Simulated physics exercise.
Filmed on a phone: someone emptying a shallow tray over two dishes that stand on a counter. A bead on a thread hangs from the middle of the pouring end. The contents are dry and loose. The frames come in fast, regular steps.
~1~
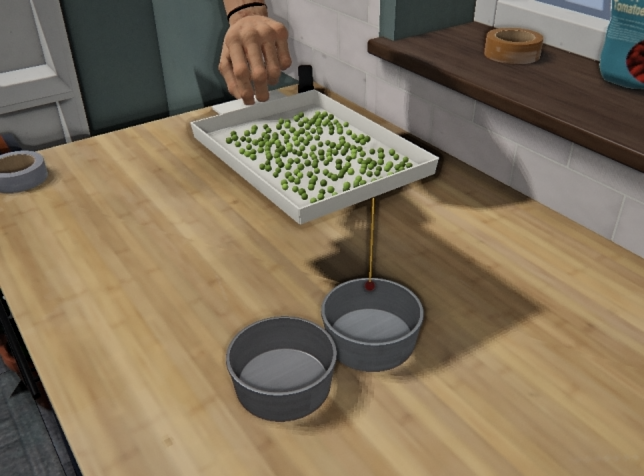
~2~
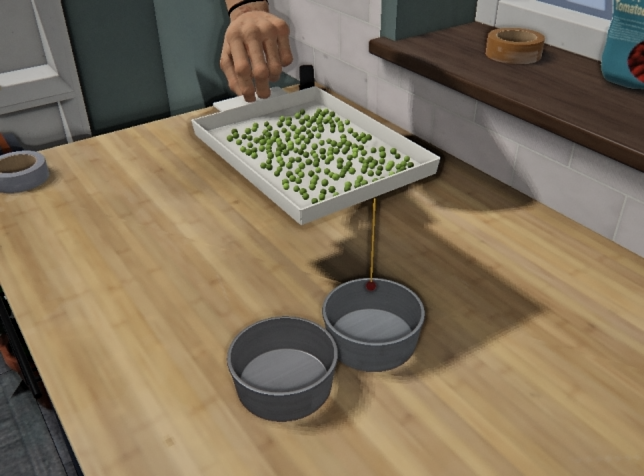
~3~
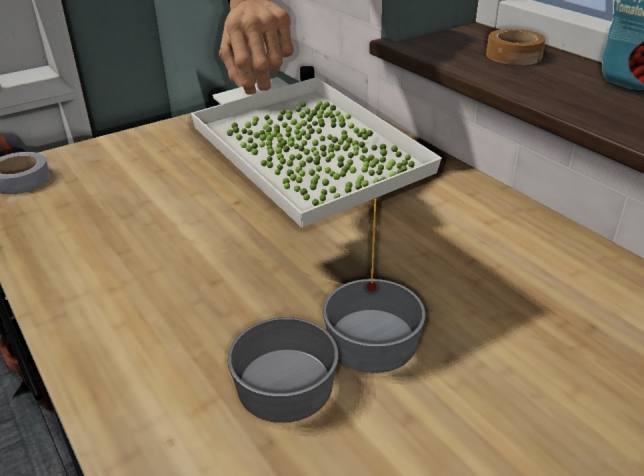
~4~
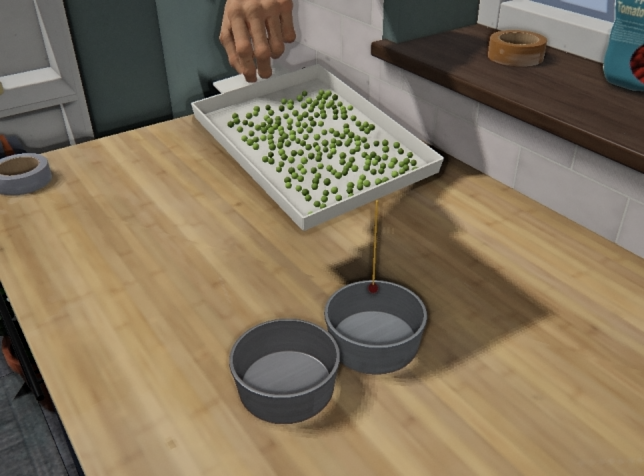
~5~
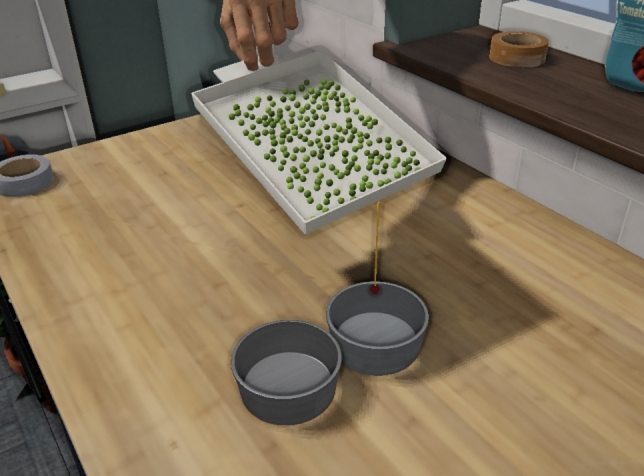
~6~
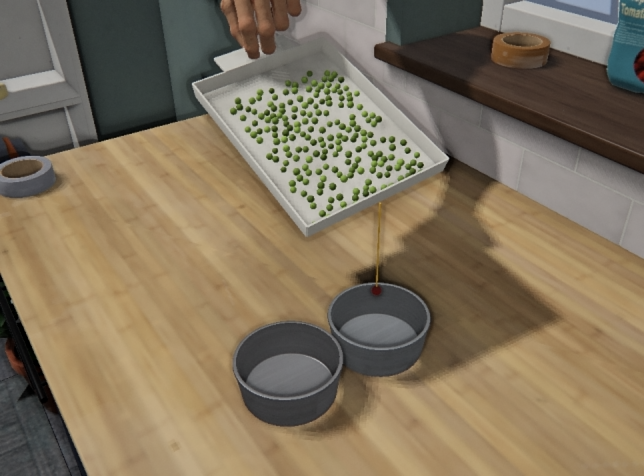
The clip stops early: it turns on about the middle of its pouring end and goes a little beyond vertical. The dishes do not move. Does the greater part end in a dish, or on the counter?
Together they catch over half.
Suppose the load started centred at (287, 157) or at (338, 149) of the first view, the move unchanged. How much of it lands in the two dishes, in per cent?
Near 70 % and 80 %.
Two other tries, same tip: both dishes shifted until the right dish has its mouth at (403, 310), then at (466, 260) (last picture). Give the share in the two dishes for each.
In turn 90 and 0 in a hundred.
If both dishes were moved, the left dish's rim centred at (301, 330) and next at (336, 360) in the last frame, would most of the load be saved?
In turn: The larger part; more than half.
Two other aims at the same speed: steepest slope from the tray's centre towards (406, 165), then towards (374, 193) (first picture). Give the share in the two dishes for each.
The first gives 0 %, the second 40 %.
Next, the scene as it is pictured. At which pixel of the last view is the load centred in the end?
Close to (311, 381).
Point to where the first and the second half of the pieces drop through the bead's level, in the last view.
First near (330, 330), later near (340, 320).
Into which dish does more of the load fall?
Fuller: The left-hand dish.
Soon after the last picture, tray tipped steeply; nearly all on the tray; a stray few in the left dish; a stray few outside both; a stray few in the air.
A little later, tray tipped past a quarter turn; about a third on the tray; about a quarter in the left dish; a stray few in the right dish; a stray few outside both; about a third in the air.
Later still, tray tipped past a quarter turn; about half in the left dish; about a quarter in the right dish; about a quarter outside both.
At rest, tray tipped past a quarter turn; about half in the left dish; about a quarter in the right dish; about a quarter outside both.
